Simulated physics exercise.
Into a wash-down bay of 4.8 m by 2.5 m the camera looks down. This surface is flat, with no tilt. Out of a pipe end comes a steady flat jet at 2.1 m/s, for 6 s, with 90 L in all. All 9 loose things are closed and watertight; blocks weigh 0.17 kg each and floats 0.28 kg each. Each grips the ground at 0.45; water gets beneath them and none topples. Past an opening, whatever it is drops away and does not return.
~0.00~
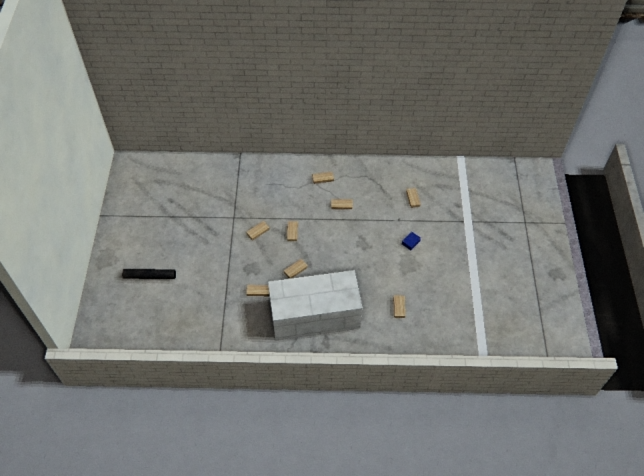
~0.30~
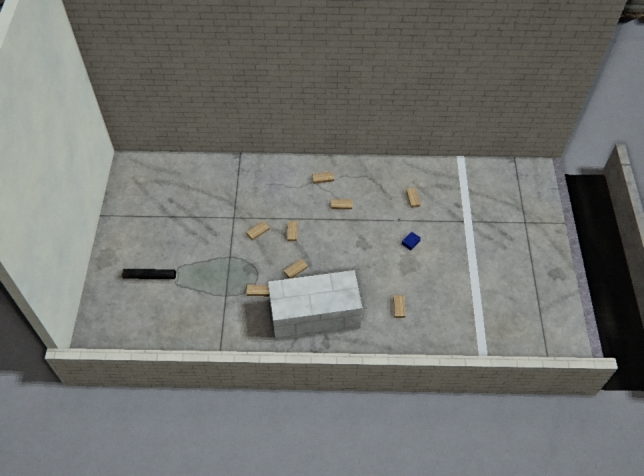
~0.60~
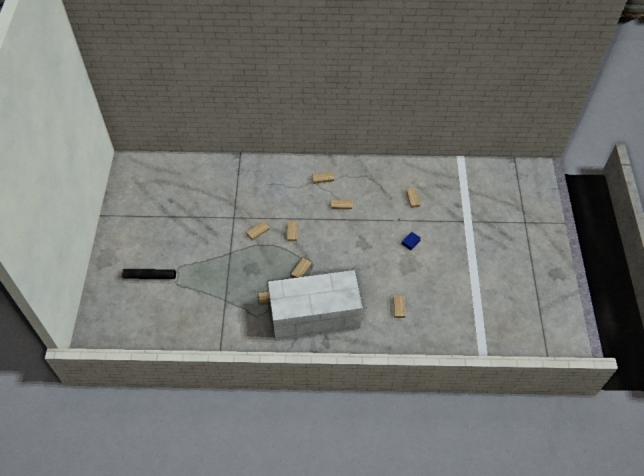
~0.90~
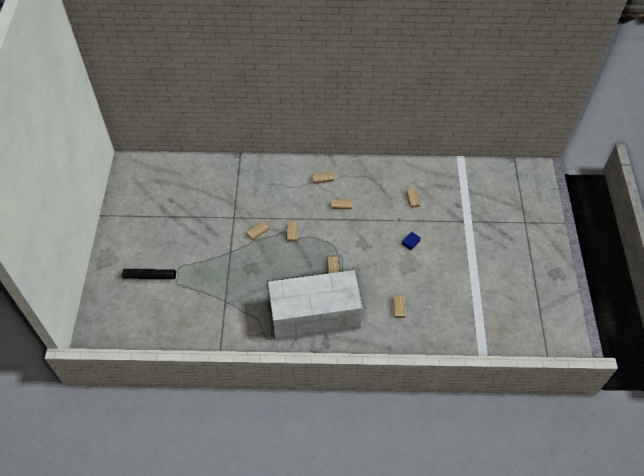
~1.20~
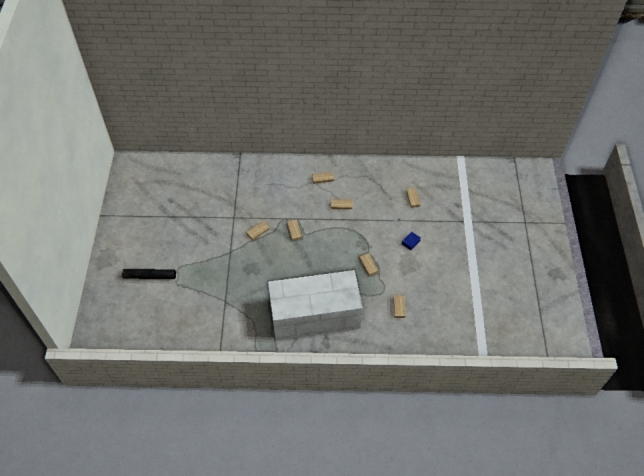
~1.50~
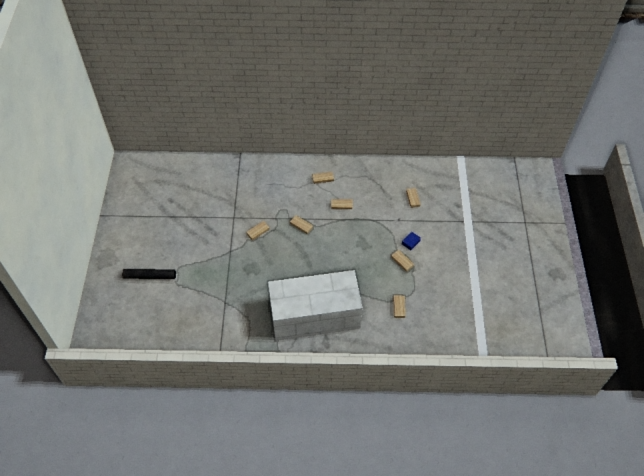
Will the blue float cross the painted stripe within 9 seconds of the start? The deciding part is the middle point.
Over.
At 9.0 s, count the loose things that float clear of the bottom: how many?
Count: 1.
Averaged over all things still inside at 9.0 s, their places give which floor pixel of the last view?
Centre of the remaining things: Roughly (337, 216).
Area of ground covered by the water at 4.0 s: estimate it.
I'd put it close to 4.5 m2.
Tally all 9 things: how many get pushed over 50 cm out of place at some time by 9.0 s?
The number is 4.
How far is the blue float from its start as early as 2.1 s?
Some 10 cm from the start.
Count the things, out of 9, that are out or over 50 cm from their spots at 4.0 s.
By my reckoning, 3.
After 2.1 s the blue float is near (422, 235), 0.1 m from its start, aground; 0 of 9 are over the mark; 1 afloat.
After 4.0 s the blue float is near (486, 195), 1.0 m from its start, aground; 3 of 9 are over the mark; 0 afloat.
After 6.3 s the blue float is near (522, 178), 1.5 m from its start, afloat; 3 of 9 are over the mark; 3 afloat.
After 9.0 s the blue float has gone out; 3 of 9 are over the mark; 1 afloat.
